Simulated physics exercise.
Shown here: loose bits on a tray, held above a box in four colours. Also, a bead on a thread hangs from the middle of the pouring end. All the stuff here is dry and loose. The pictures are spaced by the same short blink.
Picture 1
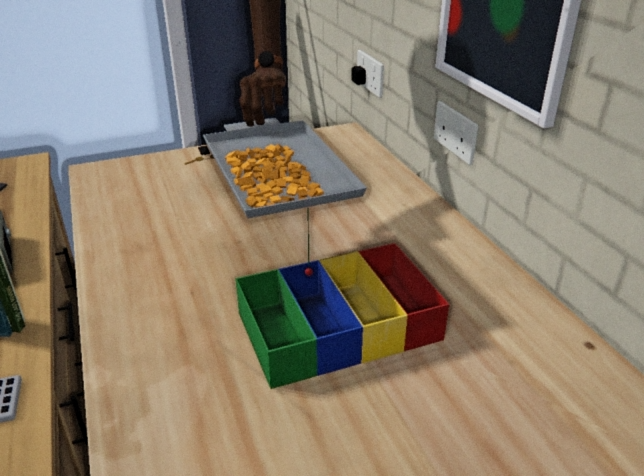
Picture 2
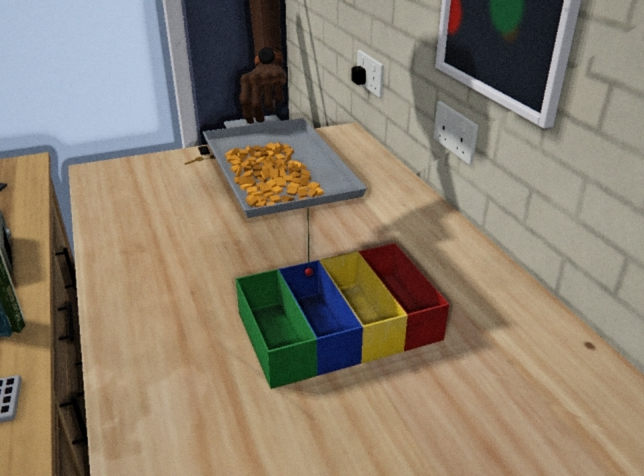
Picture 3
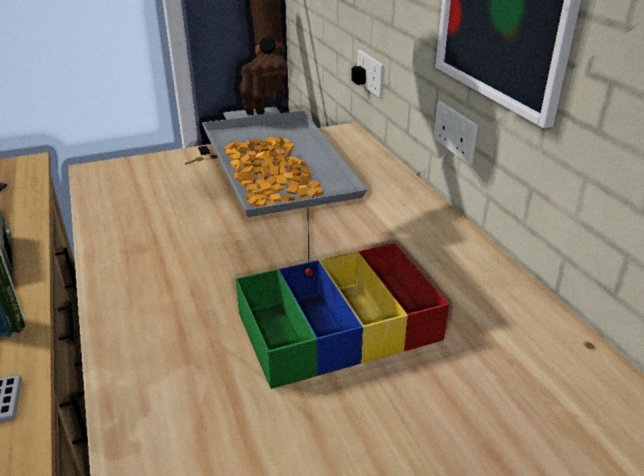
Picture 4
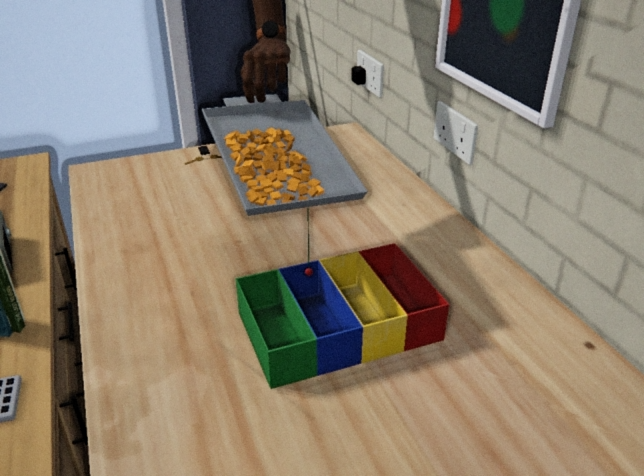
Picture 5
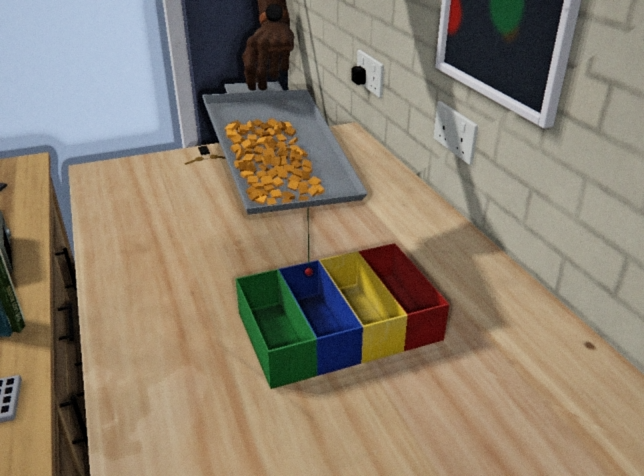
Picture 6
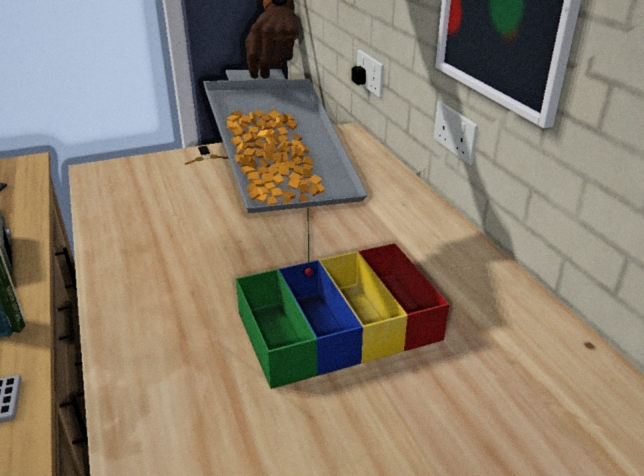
A grey tray of small orange crackers starts out level on the far side of a pale wooden table, seen from above by a still camera, beside a cream brick wall. Nearer, a box with green, blue, yellow and red cells sits motionless, a red bead on a thread above it. A dark brown hand shifts behind the tray as its far end rises steadily, tilting it toward the box.
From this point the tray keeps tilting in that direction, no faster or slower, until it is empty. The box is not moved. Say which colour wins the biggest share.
Yellow wins the biggest share.
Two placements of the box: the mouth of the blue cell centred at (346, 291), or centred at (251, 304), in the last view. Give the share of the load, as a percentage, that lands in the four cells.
In turn 100 and 70 in a hundred.
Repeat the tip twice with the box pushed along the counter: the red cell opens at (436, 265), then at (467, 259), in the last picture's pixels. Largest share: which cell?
At the first place blue, at the second the green cell.
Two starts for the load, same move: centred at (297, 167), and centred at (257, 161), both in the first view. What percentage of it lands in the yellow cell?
Roughly 70 and 60 percent, in that order.
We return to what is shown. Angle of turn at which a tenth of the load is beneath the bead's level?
80°.
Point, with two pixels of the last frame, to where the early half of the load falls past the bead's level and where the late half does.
I'd say close to (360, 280) at first and close to (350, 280) later on.
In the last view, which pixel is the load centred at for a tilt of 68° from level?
Somewhere around pixel (324, 186) in the last picture.
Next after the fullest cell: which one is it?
Place 2: That blue cell.
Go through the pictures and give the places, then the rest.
The first frame shows corners of the pouring end at (247, 208) and (363, 187), level; middle of the load at (275, 175), small crackers; bead on its thread at (309, 272); green cell at (293, 360); blue cell at (340, 348); yellow cell at (384, 336); red cell at (426, 324).
The second frame shows corners of the pouring end at (247, 208) and (363, 187), level; middle of the load at (275, 174).
The third frame shows corners of the pouring end at (248, 208) and (364, 188), tipped barely, lowest at the right corner; middle of the load at (275, 170).
The fourth frame shows corners of the pouring end at (248, 207) and (364, 190), tipped a little, lowest at the right corner; middle of the load at (275, 165).
The fifth frame shows corners of the pouring end at (249, 206) and (364, 192), tipped clearly, lowest at the right corner; middle of the load at (269, 154).
The sixth frame shows corners of the pouring end at (250, 205) and (365, 194), tipped clearly, lowest at the right corner; middle of the load at (277, 155); green cell at (293, 360); blue cell at (340, 348); yellow cell at (384, 336); red cell at (426, 324).
Soon after the last picture, tray tipped steeply; nearly all on the tray; a small part falling or outside the box.
A little later, tray tipped past a quarter turn; a stray few on the tray; about half in the yellow cell; about a quarter in the blue cell; a small part in the red cell; a stray few in the green cell; about a quarter falling or outside the box.
Later still, tray tipped past a quarter turn; about two thirds in the yellow cell; about a quarter in the blue cell; a small part in the red cell; a small part in the green cell.
At rest, tray tipped past a quarter turn; about two thirds in the yellow cell; about a quarter in the blue cell; a small part in the red cell; a small part in the green cell.
